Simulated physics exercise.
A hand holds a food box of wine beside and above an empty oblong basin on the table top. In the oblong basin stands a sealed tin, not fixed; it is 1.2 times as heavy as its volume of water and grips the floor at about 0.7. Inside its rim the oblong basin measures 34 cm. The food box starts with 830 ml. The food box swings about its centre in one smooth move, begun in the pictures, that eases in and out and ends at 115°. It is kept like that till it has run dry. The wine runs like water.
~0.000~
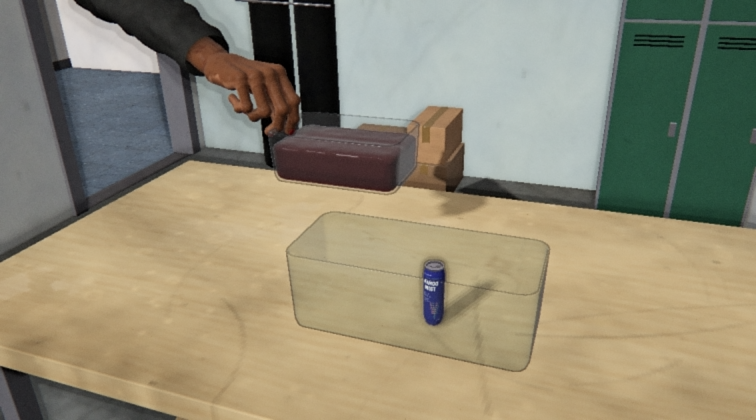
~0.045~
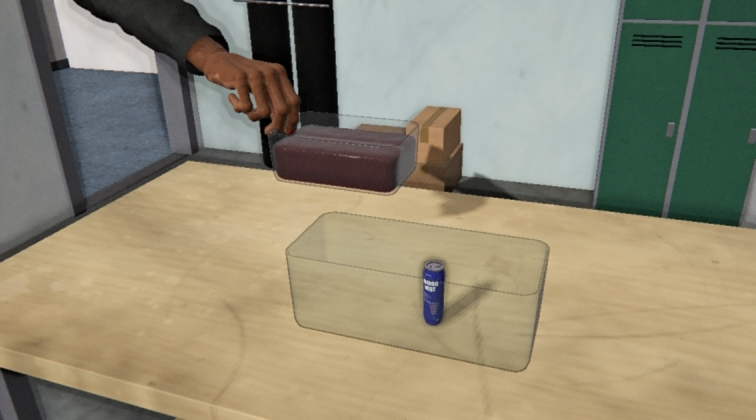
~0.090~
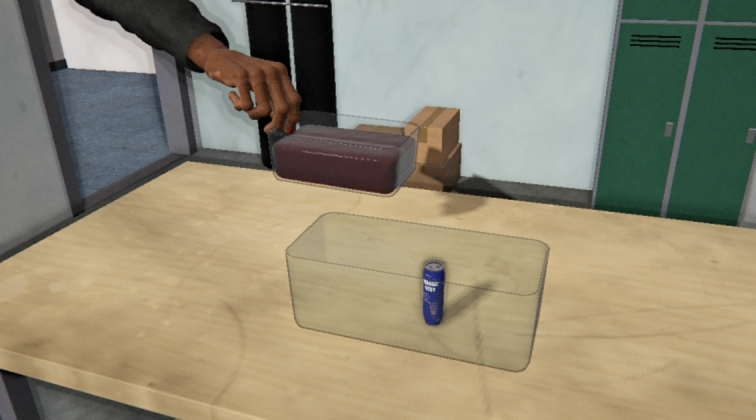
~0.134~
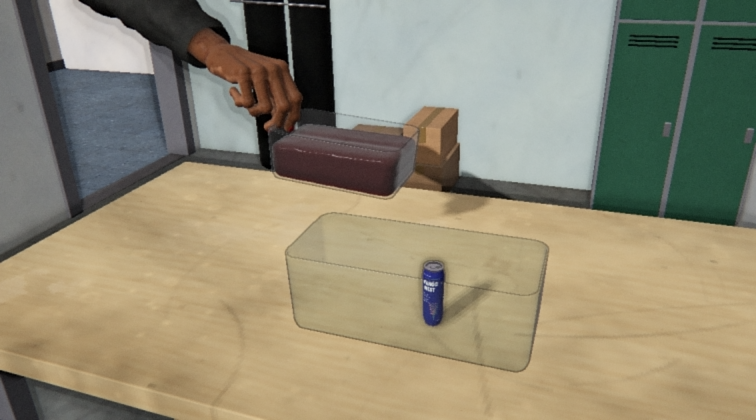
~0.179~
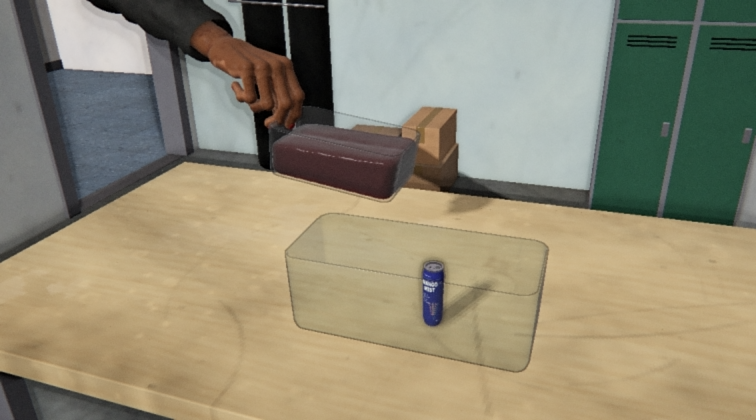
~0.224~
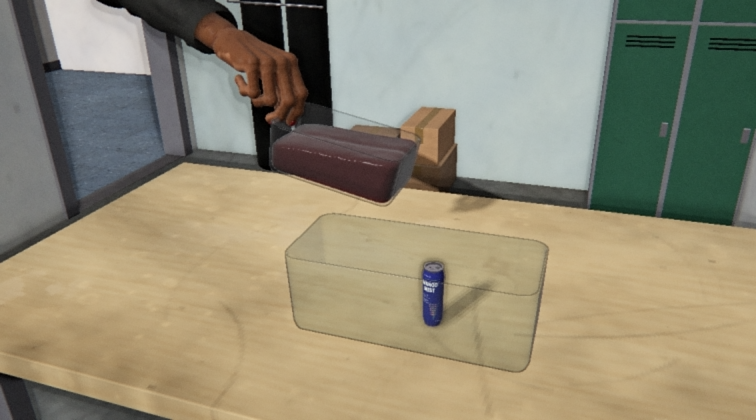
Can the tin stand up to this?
The tin keeps standing.
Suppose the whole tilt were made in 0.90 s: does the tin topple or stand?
The tin remains upright.
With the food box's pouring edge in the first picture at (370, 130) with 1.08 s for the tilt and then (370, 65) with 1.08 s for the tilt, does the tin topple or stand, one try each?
First it topples; then it remains upright.
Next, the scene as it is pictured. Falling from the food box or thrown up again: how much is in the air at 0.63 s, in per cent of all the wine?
Near 44 in a hundred.
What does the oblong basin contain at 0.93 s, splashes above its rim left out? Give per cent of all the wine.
Near 86 in a hundred.
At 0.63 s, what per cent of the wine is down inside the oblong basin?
Some 28 per cent.
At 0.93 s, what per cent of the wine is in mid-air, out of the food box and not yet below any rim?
Near 4 in a hundred.
By 0.63 s the tilt is 73° and 28 per cent is still to pour; the tin stands where it began.
By 0.93 s the tilt is 110° and 4 per cent is still to pour; the tin stands where it began.
By 1.24 s the tilt is 115° and 0 per cent is still to pour; the tin stands where it began.
By 1.58 s the tilt is 115° and 0 per cent is still to pour; the tin stands where it began.
At rest the tin stands where it began.
